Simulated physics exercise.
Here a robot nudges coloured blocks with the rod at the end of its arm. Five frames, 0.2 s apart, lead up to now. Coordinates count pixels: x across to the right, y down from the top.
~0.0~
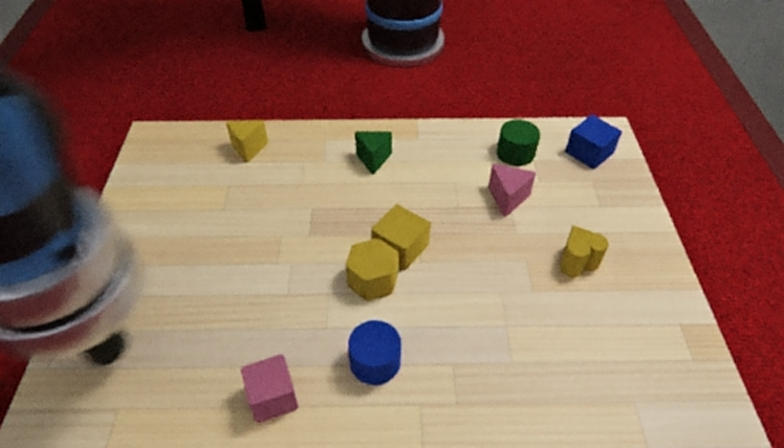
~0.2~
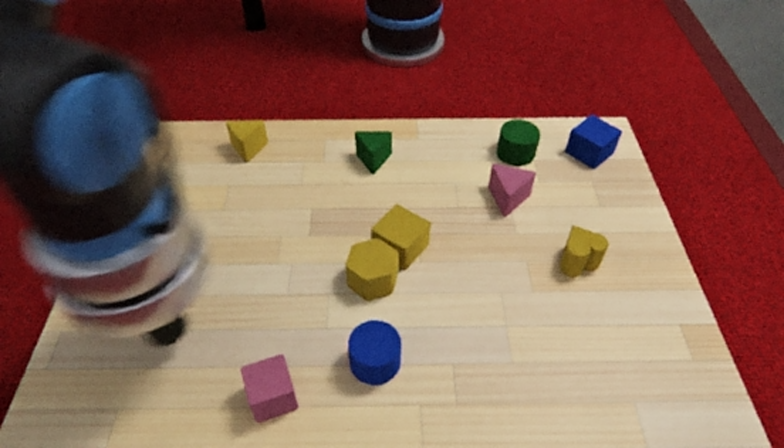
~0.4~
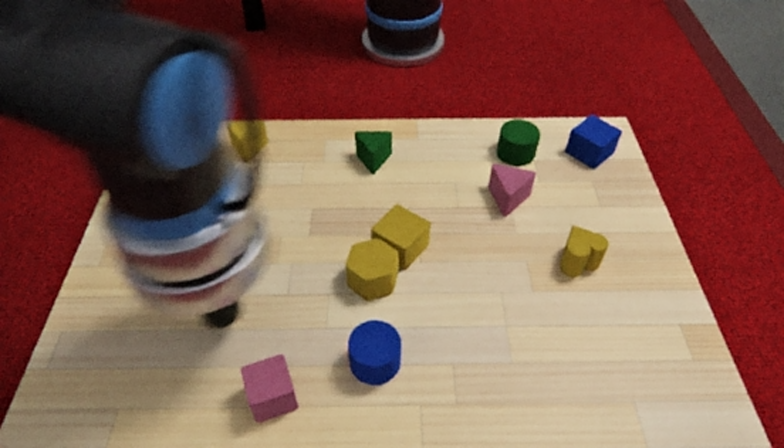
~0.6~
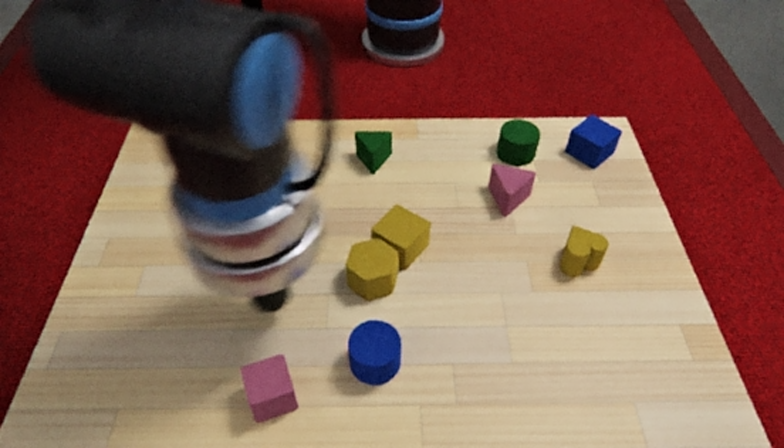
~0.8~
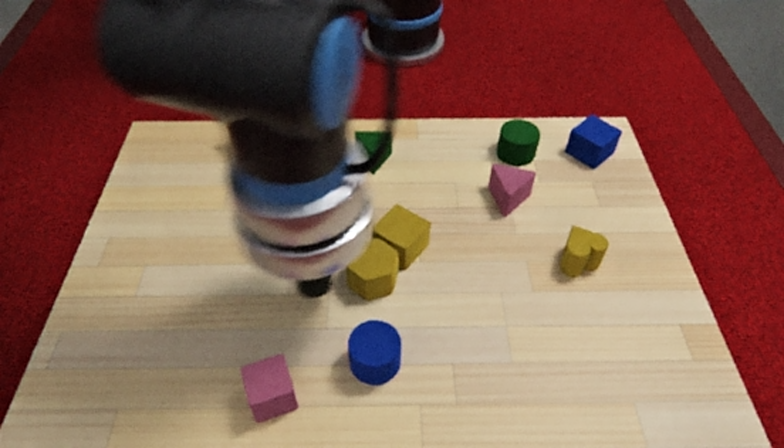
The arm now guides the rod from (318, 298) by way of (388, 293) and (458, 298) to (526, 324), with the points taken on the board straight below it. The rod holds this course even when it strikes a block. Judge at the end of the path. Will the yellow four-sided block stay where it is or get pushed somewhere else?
The push reaches it.
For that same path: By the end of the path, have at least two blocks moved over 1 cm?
That would be a yes.
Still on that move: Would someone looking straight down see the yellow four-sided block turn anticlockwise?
Yes, that is what happens.
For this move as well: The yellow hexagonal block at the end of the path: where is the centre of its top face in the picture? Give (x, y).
Its top middle is near (452, 239).
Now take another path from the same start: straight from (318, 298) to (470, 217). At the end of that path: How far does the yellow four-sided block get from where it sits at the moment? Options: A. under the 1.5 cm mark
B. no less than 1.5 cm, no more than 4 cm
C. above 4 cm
That would be C.
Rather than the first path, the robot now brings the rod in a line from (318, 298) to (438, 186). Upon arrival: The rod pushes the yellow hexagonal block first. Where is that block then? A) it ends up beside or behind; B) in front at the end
It's A.
The first path, step by step. One third of the way, rod (388, 279); yellow hexagonal block (418, 245), turned 30° anticlockwise; yellow four-sided block (420, 211), turned 25° anticlockwise.
Two thirds of the way, rod (461, 283); yellow hexagonal block (452, 239), turned 75° anticlockwise; yellow four-sided block (425, 206), turned 45° anticlockwise.
At the end, rod (531, 310); yellow hexagonal block (452, 239), turned 75° anticlockwise; blue cylinder not moved; yellow four-sided block (425, 206), turned 45° anticlockwise.
